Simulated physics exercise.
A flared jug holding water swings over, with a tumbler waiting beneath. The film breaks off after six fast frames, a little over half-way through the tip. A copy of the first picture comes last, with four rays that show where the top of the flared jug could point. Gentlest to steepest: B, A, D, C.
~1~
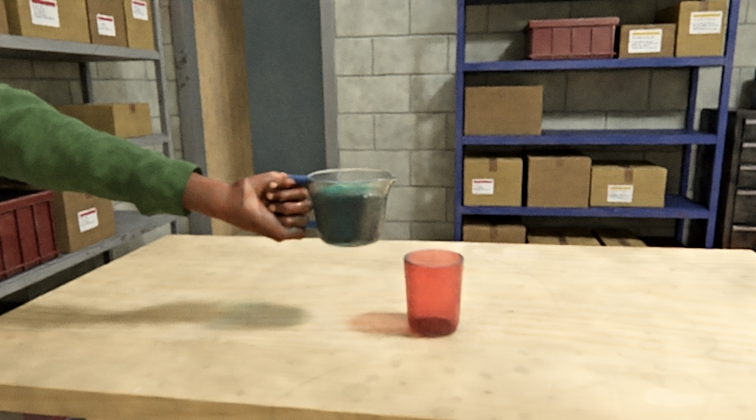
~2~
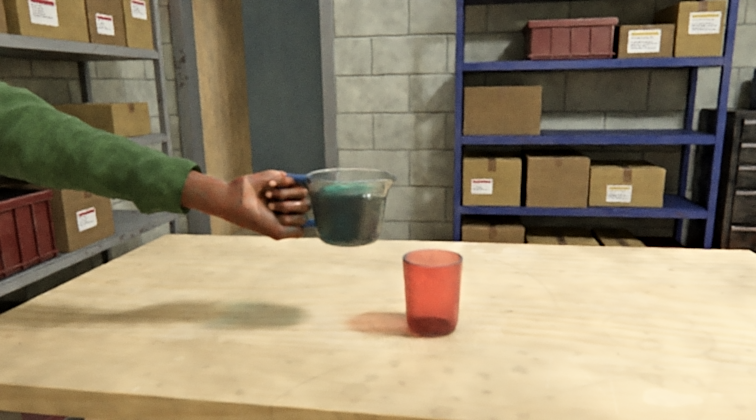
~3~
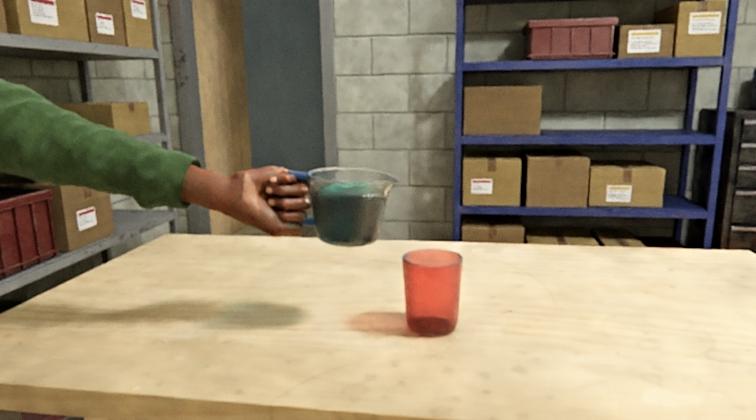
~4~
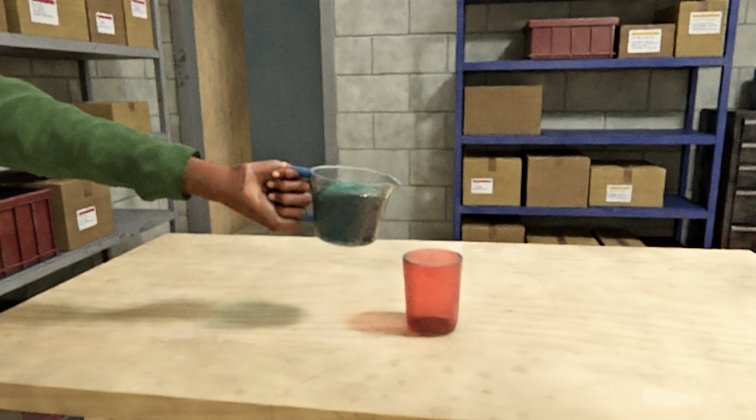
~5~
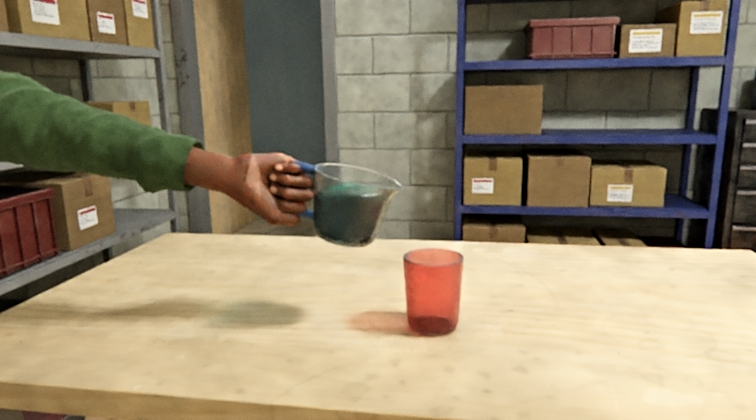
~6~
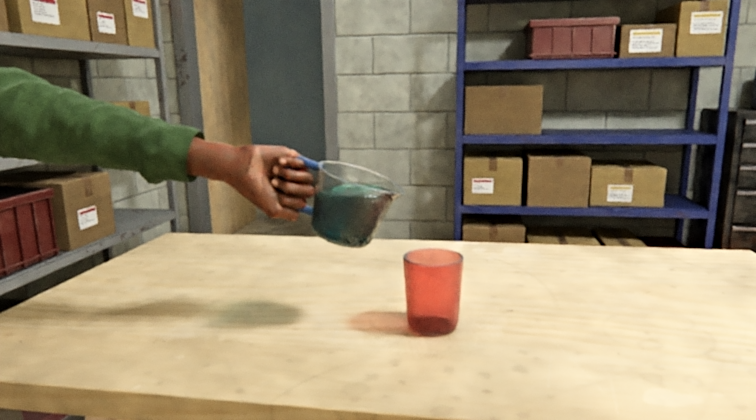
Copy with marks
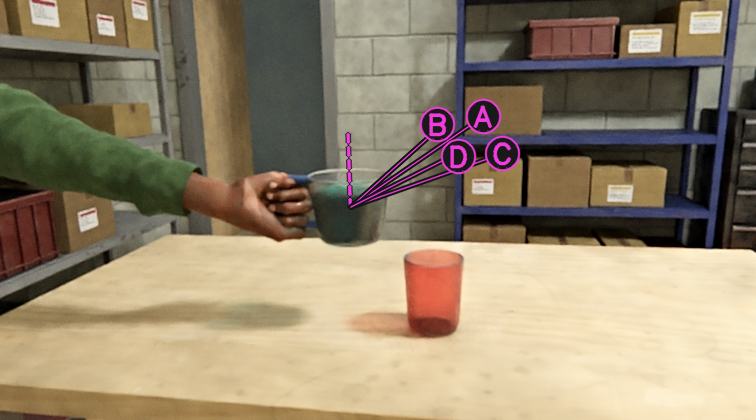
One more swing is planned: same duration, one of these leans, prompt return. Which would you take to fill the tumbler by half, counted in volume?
Line A.
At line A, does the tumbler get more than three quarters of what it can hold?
No, less.
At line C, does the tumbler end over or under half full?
Over half.
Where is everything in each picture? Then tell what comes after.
In the first frame, upright, lip at (396, 178); rim of the tumbler round (434, 257); nothing has left yet.
In the second frame, upright, lip at (396, 179); nothing has left yet.
In the third frame, tipped about 4°, lip at (397, 181); nothing has left yet.
In the fourth frame, tipped about 8°, lip at (399, 184); nothing has left yet.
In the fifth frame, tipped about 13°, lip at (402, 188); nothing has left yet.
In the sixth frame, tipped about 18°, lip at (403, 194); nothing has left yet.
On the marked copy, A at (469, 126); B at (426, 138); C at (486, 159); D at (441, 160).
With A, the tumbler ends with about 49 % of what it can hold.
With B, the tumbler ends with about 36 % of what it can hold.
With C, the tumbler ends with about 73 % of what it can hold; 4 % of the water is spilt.
With D, the tumbler ends with about 64 % of what it can hold.
